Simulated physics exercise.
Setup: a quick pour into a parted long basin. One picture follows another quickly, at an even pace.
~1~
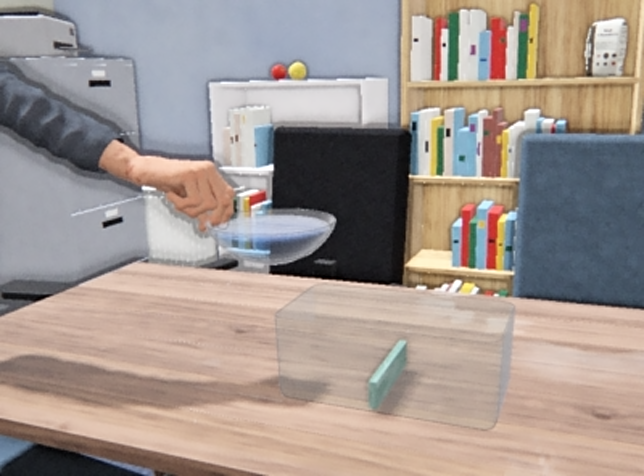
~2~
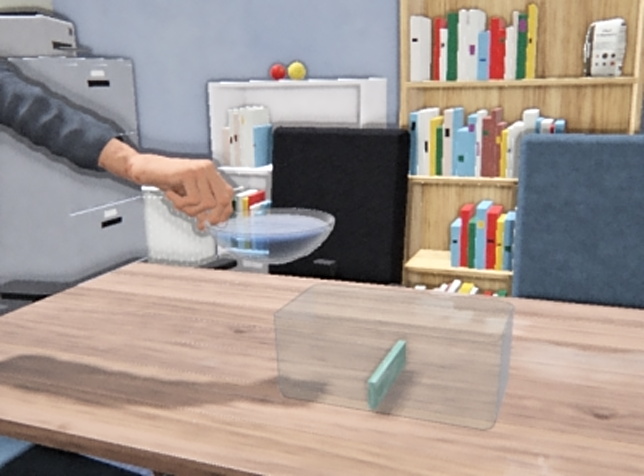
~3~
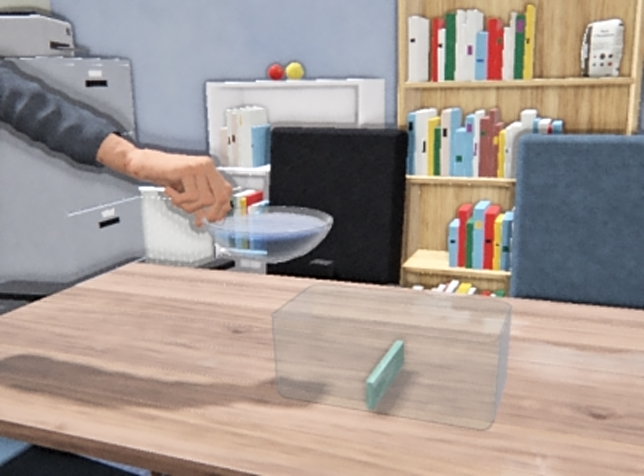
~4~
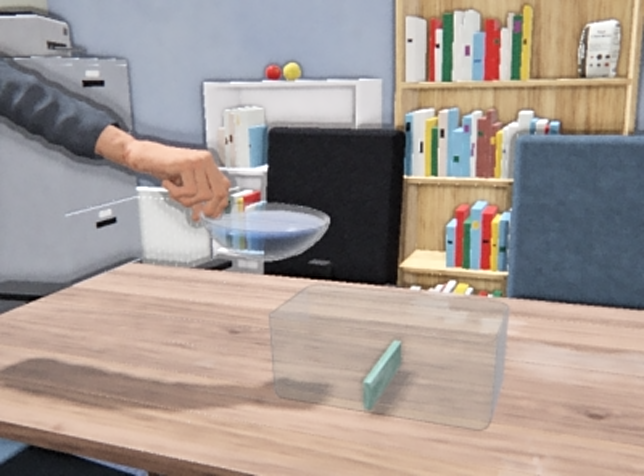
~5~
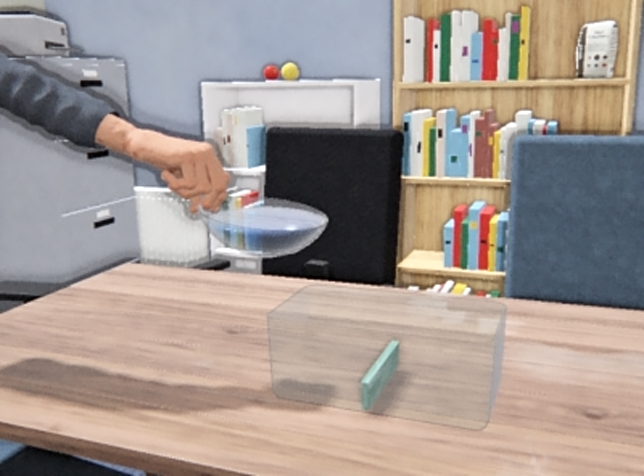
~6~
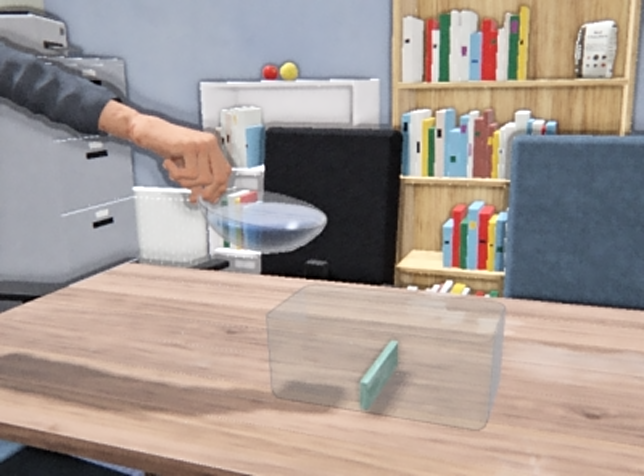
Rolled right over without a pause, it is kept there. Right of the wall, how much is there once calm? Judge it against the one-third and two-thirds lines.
After it calms, what's right of the wall is a large share, beyond two thirds.
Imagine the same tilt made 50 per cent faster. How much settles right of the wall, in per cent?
About 75 %.
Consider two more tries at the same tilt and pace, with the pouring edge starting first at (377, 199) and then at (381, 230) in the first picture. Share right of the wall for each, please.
90 %, then 90 %.
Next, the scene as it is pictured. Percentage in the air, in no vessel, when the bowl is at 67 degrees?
40 per cent.
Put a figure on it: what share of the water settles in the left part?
Roughly 20 per cent.
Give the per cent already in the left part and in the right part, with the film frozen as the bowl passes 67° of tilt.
Left 15 %, right 30 %.
A moment on, the bowl is tipped part way and 15 per cent is still to pour, 14 is left of the wall and 29 right of it.
Next, the bowl is tipped right over and 0 per cent is still to pour, 20 is left of the wall and 80 right of it.
Then the bowl is tipped right over and 0 per cent is still to pour, 20 is left of the wall and 79 right of it.
Later the bowl is tipped right over and 0 per cent is still to pour, 20 is left of the wall and 79 right of it.
Finally, 20 per cent lies left of the wall, 79 right of it and 1 outside.
